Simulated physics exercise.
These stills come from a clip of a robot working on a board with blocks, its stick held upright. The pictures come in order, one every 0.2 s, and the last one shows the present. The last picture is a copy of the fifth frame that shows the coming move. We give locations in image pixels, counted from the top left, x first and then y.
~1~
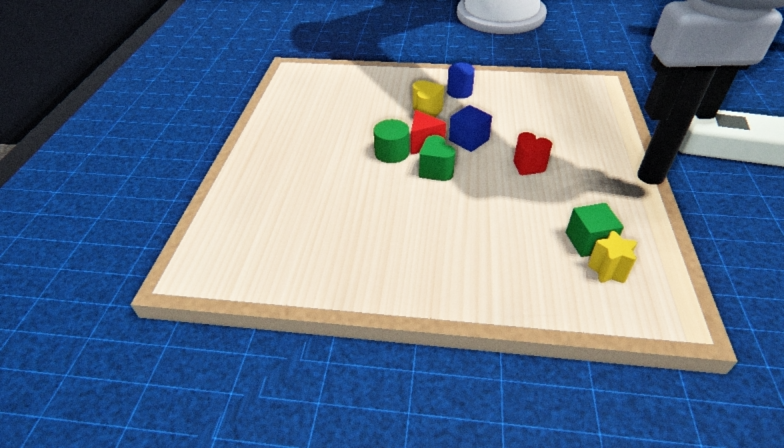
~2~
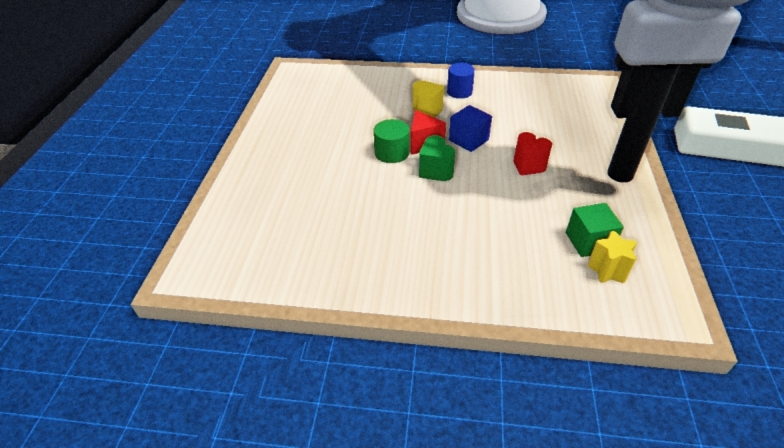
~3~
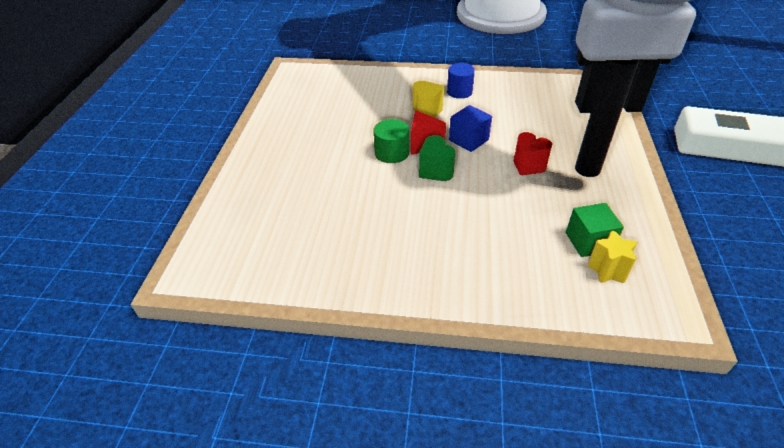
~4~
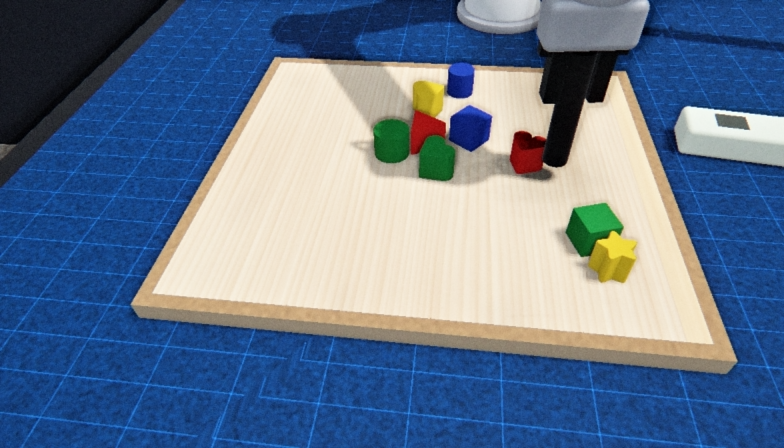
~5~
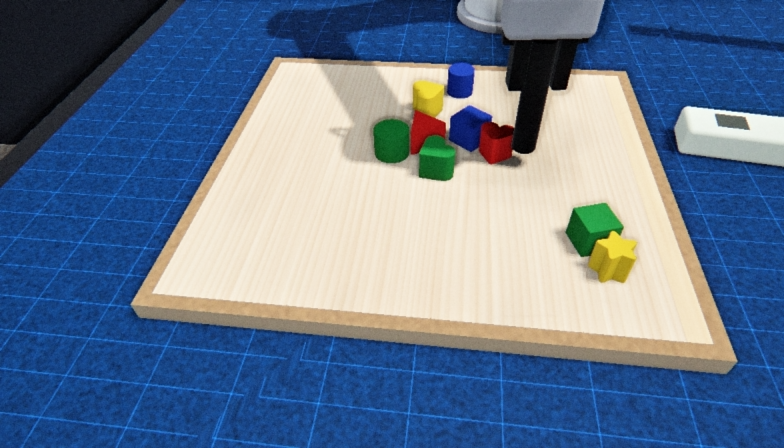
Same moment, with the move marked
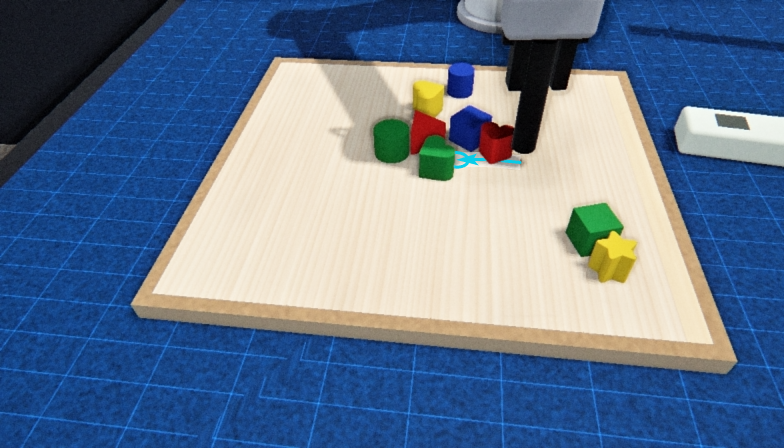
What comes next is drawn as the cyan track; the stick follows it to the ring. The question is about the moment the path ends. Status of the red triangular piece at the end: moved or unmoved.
At the end of the path, it will have moved.
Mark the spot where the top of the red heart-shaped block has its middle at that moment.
The middle of its top is at (438, 127).
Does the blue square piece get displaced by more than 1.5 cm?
Going by the path, yes.
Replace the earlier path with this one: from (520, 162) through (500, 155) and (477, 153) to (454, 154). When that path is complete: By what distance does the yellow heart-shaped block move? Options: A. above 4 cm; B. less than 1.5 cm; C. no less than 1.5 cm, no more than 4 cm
That would be B.
The drawn path runs from (520, 162) over (488, 160) to (457, 160).
On the path given first. Halfway along, stick at (489, 145); blue square piece at (457, 111), turned 40° clockwise; red heart-shaped block at (465, 128).
At the end, stick at (458, 145); red triangular piece at (415, 116), turned 25° anticlockwise; green heart-shaped block at (434, 147), turned 15° anticlockwise; blue square piece at (457, 111), turned 40° clockwise; red heart-shaped block at (438, 127), turned 15° anticlockwise.
